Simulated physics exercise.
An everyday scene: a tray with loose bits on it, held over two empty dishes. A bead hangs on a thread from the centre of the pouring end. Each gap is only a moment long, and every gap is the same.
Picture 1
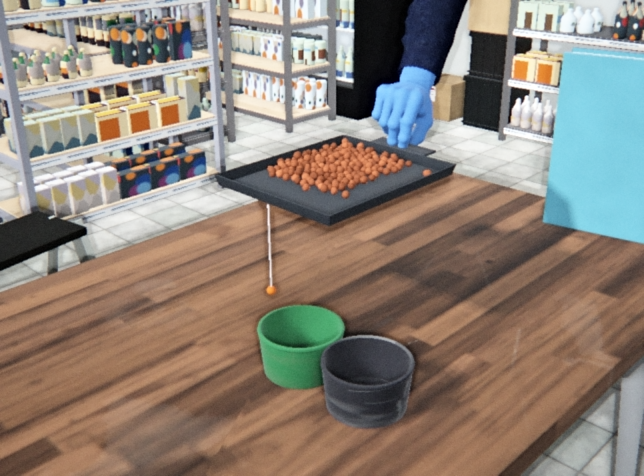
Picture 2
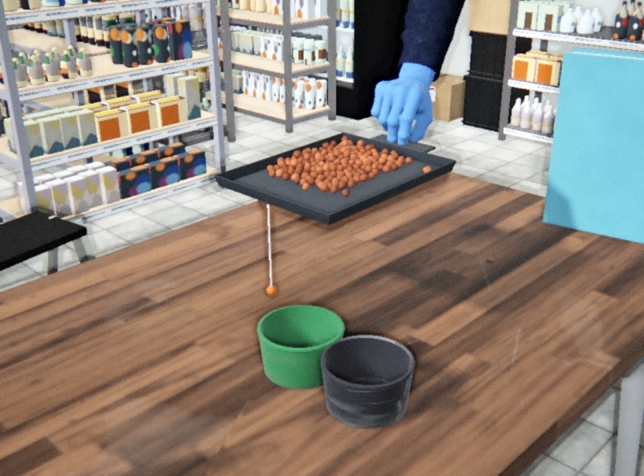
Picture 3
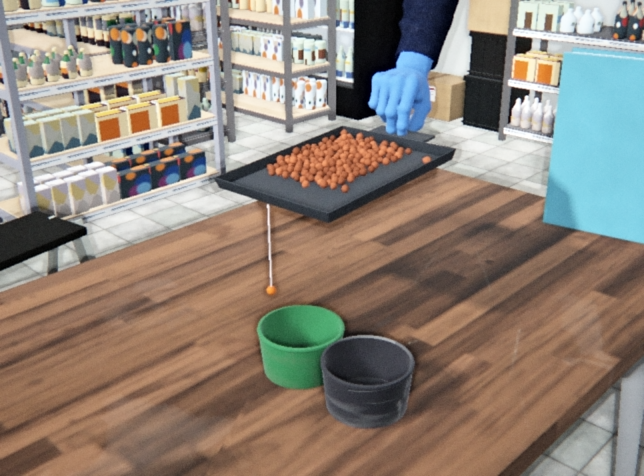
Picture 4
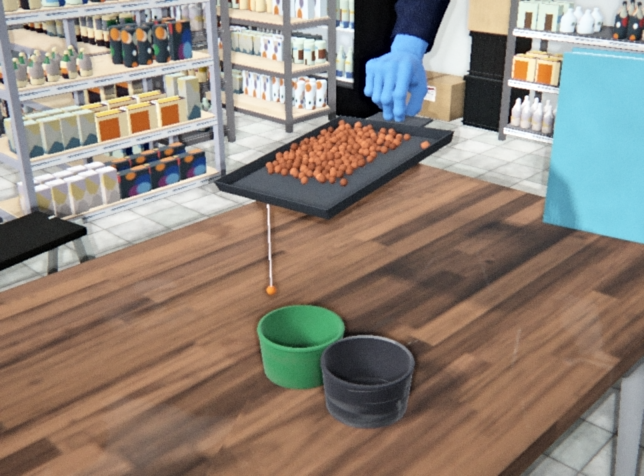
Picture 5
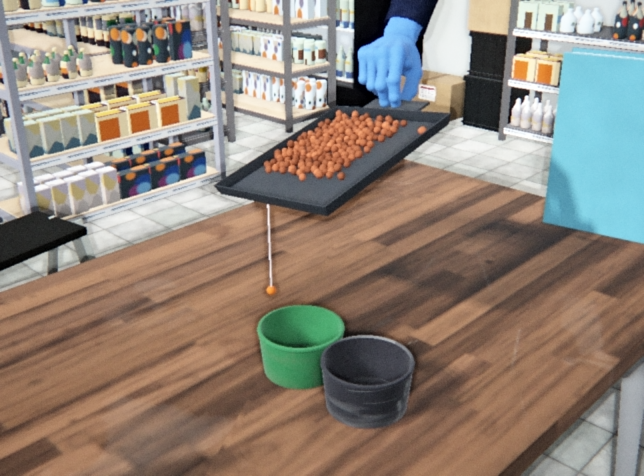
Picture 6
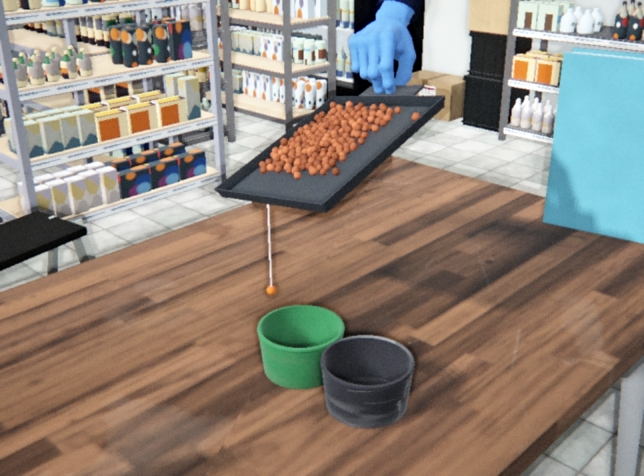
A tray of small orange-brown pellets was held level above a green dish and a dark gray one, then a blue-gloved hand raised its far side, tilting it toward the near left corner.
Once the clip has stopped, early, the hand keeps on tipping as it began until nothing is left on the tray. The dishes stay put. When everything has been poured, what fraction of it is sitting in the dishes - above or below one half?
Below one half.
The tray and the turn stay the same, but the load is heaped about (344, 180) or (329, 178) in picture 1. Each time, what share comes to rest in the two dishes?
Near 0 and 0 percent respectively.
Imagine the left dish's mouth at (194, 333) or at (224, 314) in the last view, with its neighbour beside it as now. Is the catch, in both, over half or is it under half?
First shift, a minority share; second shift, a minority share.
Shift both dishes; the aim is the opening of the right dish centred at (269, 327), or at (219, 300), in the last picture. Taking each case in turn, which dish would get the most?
In the first try it's the one on the left, and in the second it's the one on the right.
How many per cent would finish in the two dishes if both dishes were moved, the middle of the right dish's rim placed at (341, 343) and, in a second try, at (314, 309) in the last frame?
You'd end up with around 0 per cent and then around 30 per cent.
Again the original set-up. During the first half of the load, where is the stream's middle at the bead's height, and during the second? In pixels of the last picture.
First near (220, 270), later near (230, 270).
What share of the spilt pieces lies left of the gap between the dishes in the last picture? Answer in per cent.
Estimate: Near 100 per cent.
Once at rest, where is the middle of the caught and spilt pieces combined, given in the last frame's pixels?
Once it all stops, the middle lies near (203, 326).
Soon after the last picture, tray tipped steeply; most on the tray; a stray few outside both; a small part in the air.
A little later, tray tipped past a quarter turn; a stray few on the tray; most outside both; a small part in the air.
Later still, tray tipped past a quarter turn; a stray few in the left dish; nearly all outside both.
At rest, tray tipped past a quarter turn; none in the right dish; a stray few in the left dish; nearly all outside both.
